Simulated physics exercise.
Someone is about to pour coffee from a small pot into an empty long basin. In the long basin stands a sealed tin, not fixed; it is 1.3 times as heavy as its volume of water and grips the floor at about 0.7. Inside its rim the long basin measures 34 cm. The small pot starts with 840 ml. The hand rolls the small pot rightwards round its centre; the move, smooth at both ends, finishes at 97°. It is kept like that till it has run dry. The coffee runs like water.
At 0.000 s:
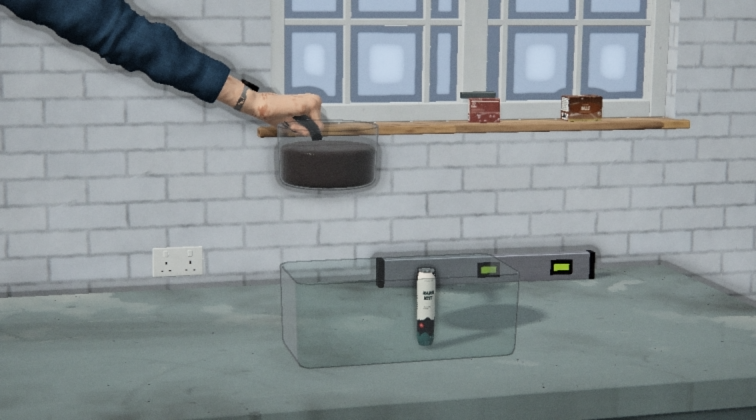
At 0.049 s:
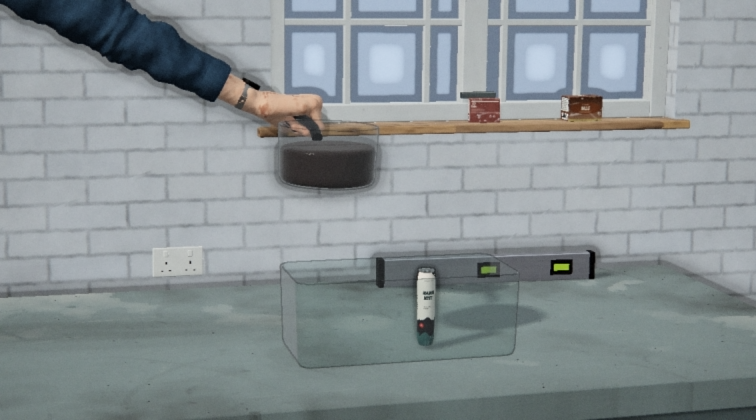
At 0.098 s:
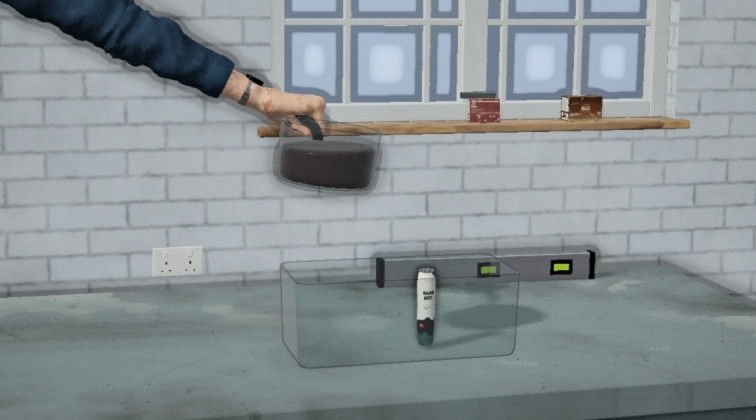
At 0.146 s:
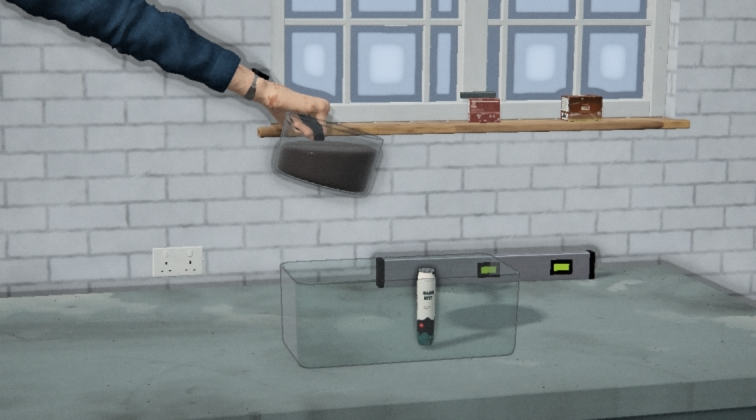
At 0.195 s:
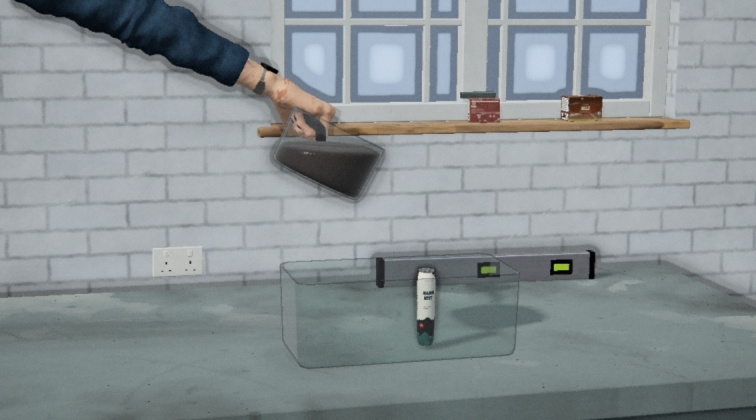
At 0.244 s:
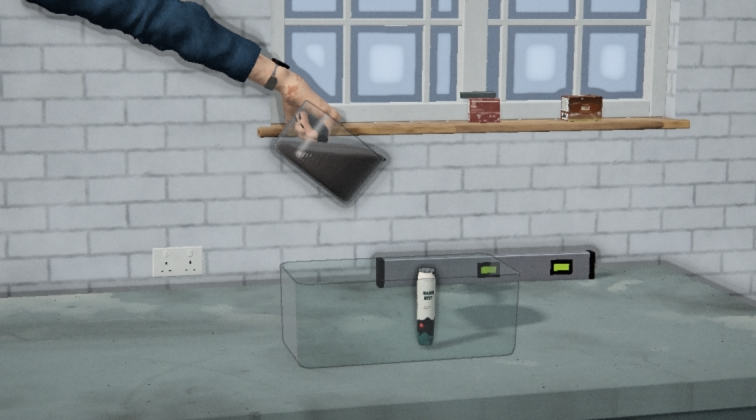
A hand holds a small pot of dark coffee above a clear basin and tilts it rightwards.
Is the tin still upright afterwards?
The tin goes over.
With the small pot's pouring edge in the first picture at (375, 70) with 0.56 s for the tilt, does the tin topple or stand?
Then it topples.
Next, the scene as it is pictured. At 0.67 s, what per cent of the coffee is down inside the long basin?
About 72 per cent.
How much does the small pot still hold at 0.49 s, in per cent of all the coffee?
About 40 per cent.
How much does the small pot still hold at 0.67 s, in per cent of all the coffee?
About 14 per cent.
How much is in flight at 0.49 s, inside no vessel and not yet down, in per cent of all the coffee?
Some 48 per cent.
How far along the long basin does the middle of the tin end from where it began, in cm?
Some 6.5 cm.
By 0.49 s the tilt is 93° and 39 per cent is still to pour; the tin stands where it began.
By 0.67 s the tilt is 97° and 14 per cent is still to pour; the tin leans 15°.
By 0.86 s the tilt is 97° and 4 per cent is still to pour; the tin lies on its side.
By 1.06 s the tilt is 97° and 1 per cent is still to pour; the tin lies on its side.
At rest the tin lies on its side.
